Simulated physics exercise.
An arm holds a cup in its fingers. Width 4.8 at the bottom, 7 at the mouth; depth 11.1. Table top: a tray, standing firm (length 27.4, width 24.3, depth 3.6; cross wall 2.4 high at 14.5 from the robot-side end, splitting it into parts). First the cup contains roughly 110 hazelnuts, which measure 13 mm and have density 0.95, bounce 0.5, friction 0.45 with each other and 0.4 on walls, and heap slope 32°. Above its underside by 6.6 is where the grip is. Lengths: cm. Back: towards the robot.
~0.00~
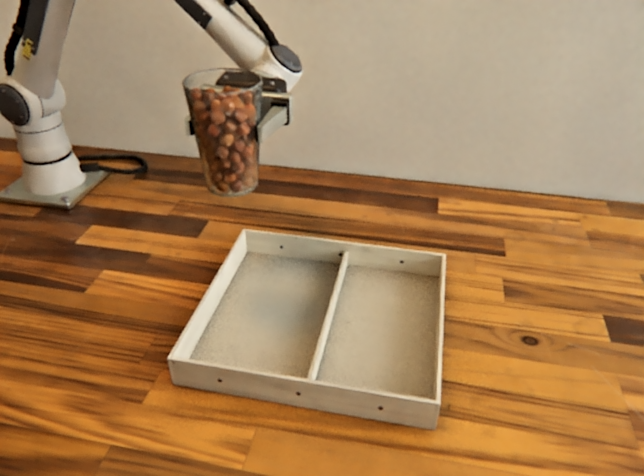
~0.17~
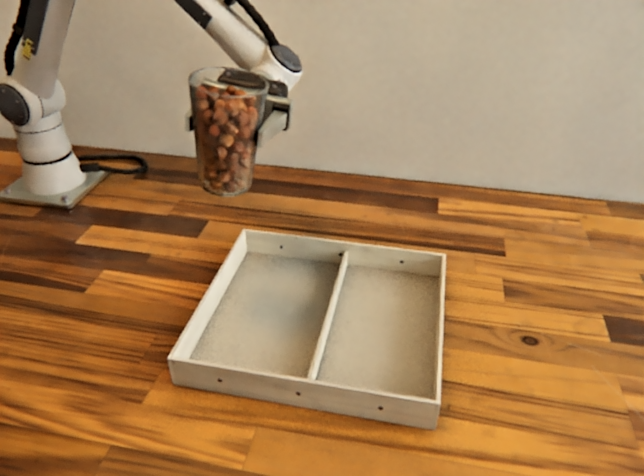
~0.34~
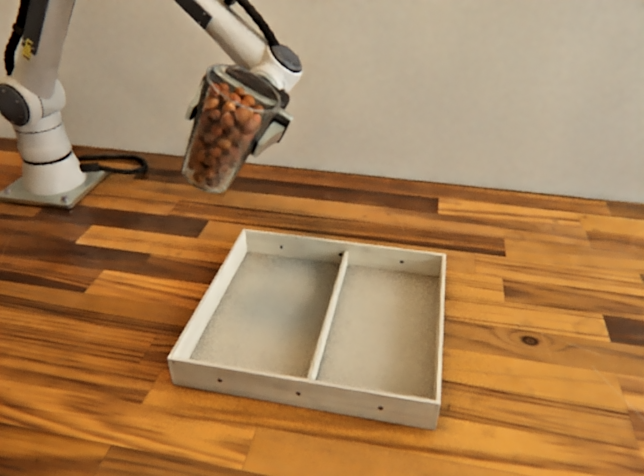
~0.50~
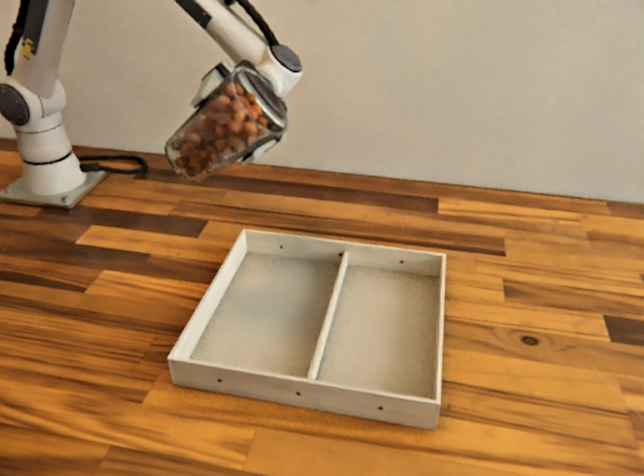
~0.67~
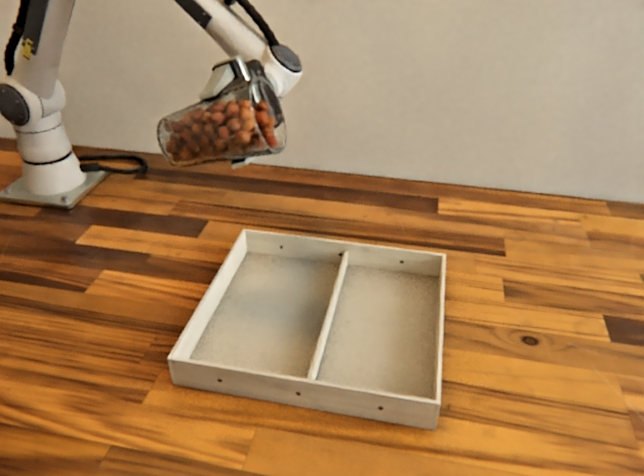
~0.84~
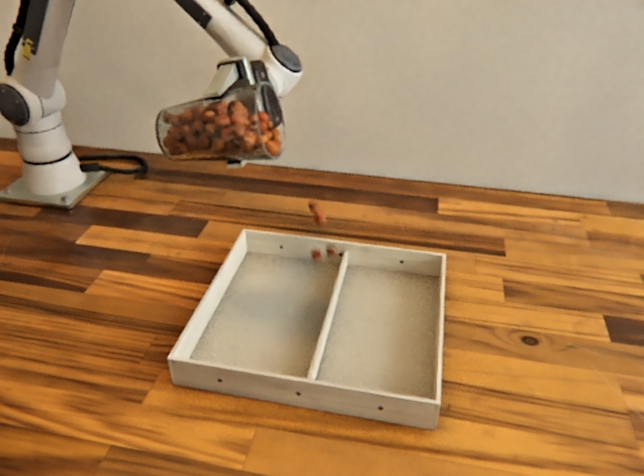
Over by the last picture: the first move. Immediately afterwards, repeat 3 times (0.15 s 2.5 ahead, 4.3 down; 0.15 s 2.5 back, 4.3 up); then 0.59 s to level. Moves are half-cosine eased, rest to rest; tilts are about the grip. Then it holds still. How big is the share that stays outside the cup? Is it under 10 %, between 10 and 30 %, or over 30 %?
It is between 10 and 30 %.
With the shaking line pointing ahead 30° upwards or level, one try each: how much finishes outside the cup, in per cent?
You'd get some 75 per cent with the first setting and some 70 per cent with the second.
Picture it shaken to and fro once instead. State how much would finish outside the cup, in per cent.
That would give close to 10 percent.
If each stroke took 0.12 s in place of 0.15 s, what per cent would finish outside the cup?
I'd expect close to 30 per cent then.
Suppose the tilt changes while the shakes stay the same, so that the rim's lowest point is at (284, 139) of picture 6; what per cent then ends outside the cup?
About 0 percent.
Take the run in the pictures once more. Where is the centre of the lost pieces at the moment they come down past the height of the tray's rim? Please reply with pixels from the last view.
(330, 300).
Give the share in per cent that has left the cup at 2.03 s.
By then about 20 % is out.
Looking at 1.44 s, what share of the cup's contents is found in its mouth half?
Something like 45 percent sits in that half.
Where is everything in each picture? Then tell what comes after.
In the first picture, cup middle at (228, 137), level; upper third of the load around (222, 110), from x 195 to 250, top at y 95; 114 in the cup.
In the second picture, cup middle at (227, 137), tilted 7° forward; upper third of the load around (225, 112), from x 200 to 255, top at y 90.
In the third picture, cup middle at (224, 135), tilted 27° forward; upper third of the load around (228, 111), from x 190 to 260, top at y 90.
In the fourth picture, cup middle at (220, 133), tilted 50° forward; upper third of the load around (230, 112), from x 175 to 265, top at y 90.
In the fifth picture, cup middle at (218, 130), tilted 70° forward; upper third of the load around (228, 117), from x 170 to 270, top at y 105.
In the sixth picture, cup middle at (218, 128), tilted 77° forward; upper third of the load around (216, 119), from x 170 to 330, top at y 105; 110 in the cup, 4 in flight or on a rim.
After 1.44 s, tilted 77° forward, highest piece 26 above the table; 100 in the cup, 8 in the far-side part, 3 in the robot-side part, 3 in flight or on a rim.
After 2.03 s, tilted 39° forward, highest piece 27 above the table; 92 in the cup, 11 in the far-side part, 10 in the robot-side part, 1 in flight or on a rim.
After 2.53 s, level, highest piece 29 above the table; 92 in the cup, 12 in the far-side part, 10 in the robot-side part.
After 3.58 s, level, highest piece 29 above the table; 92 in the cup, 12 in the far-side part, 10 in the robot-side part.
At rest, 92 in the cup, 12 in the far-side part, 10 in the robot-side part. That is 19 % outside the cup.
